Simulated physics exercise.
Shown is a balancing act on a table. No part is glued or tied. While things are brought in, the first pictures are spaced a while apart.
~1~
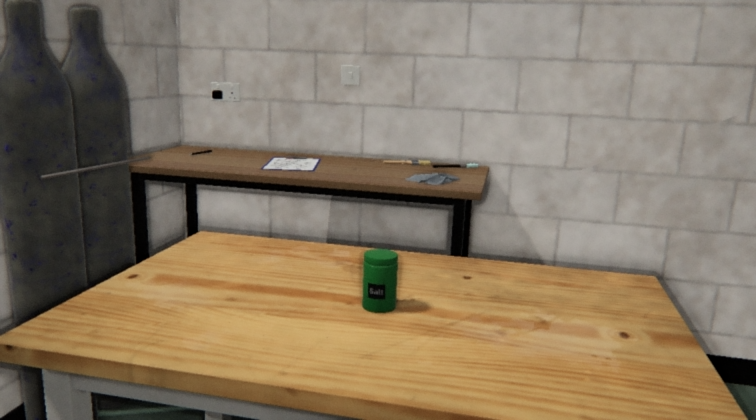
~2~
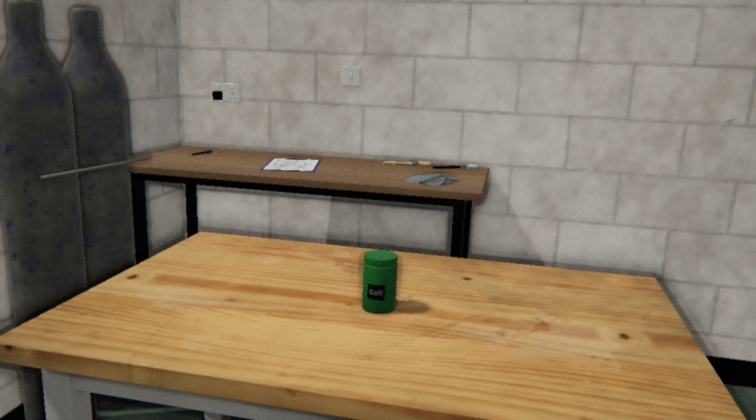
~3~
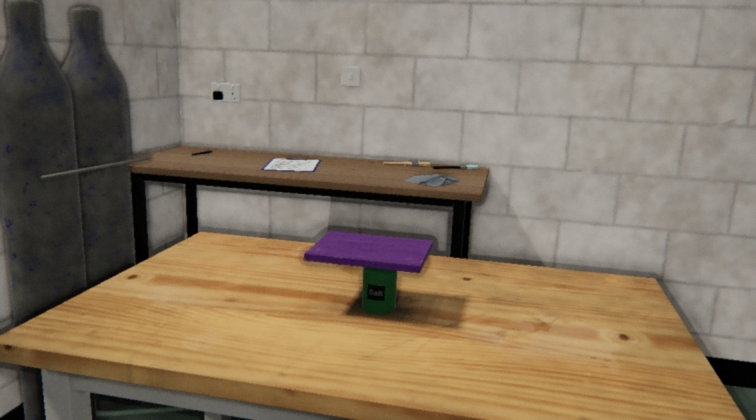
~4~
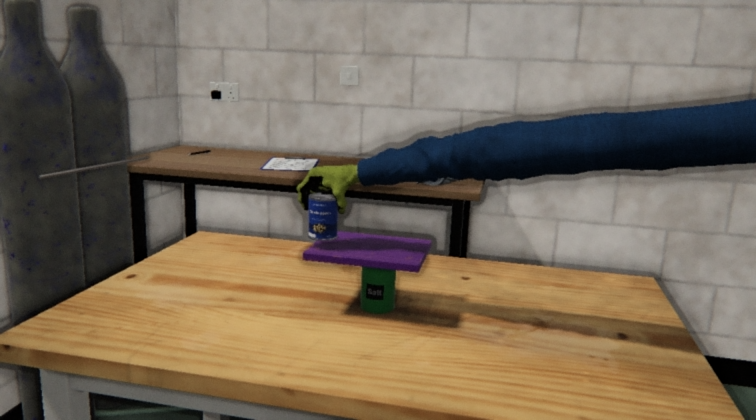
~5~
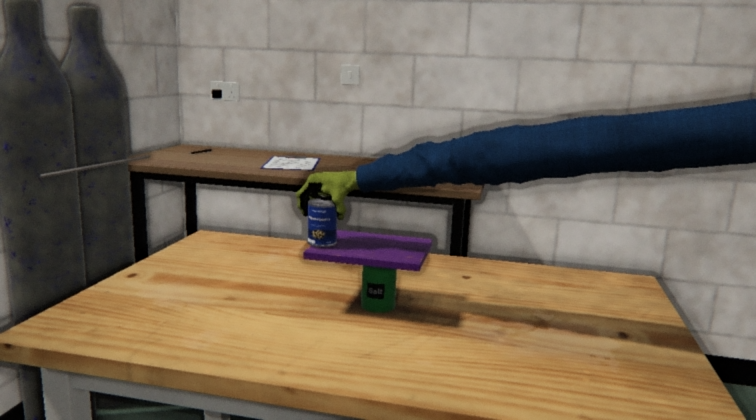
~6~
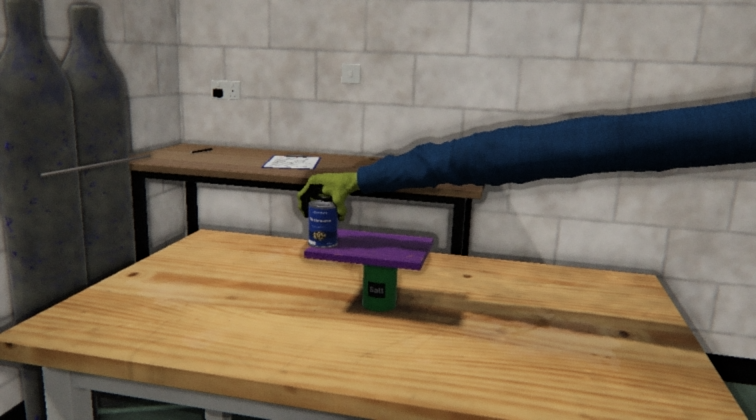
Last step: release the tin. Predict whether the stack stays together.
Prediction: It does not; it falls.
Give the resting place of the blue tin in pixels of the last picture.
I'd point to roughly (286, 290).
Then, 0.40 s after the last picture, blue tin now fallen; purple board tipped 57° from how it was.
Then, 0.50 s after the last picture, purple board tipped 72° from how it was.
At rest, fallen, blue tin; tipped over in the stack, purple board; green jar in place. Seen from the same camera at the end, blue tin near (287, 290). The stack gives way.
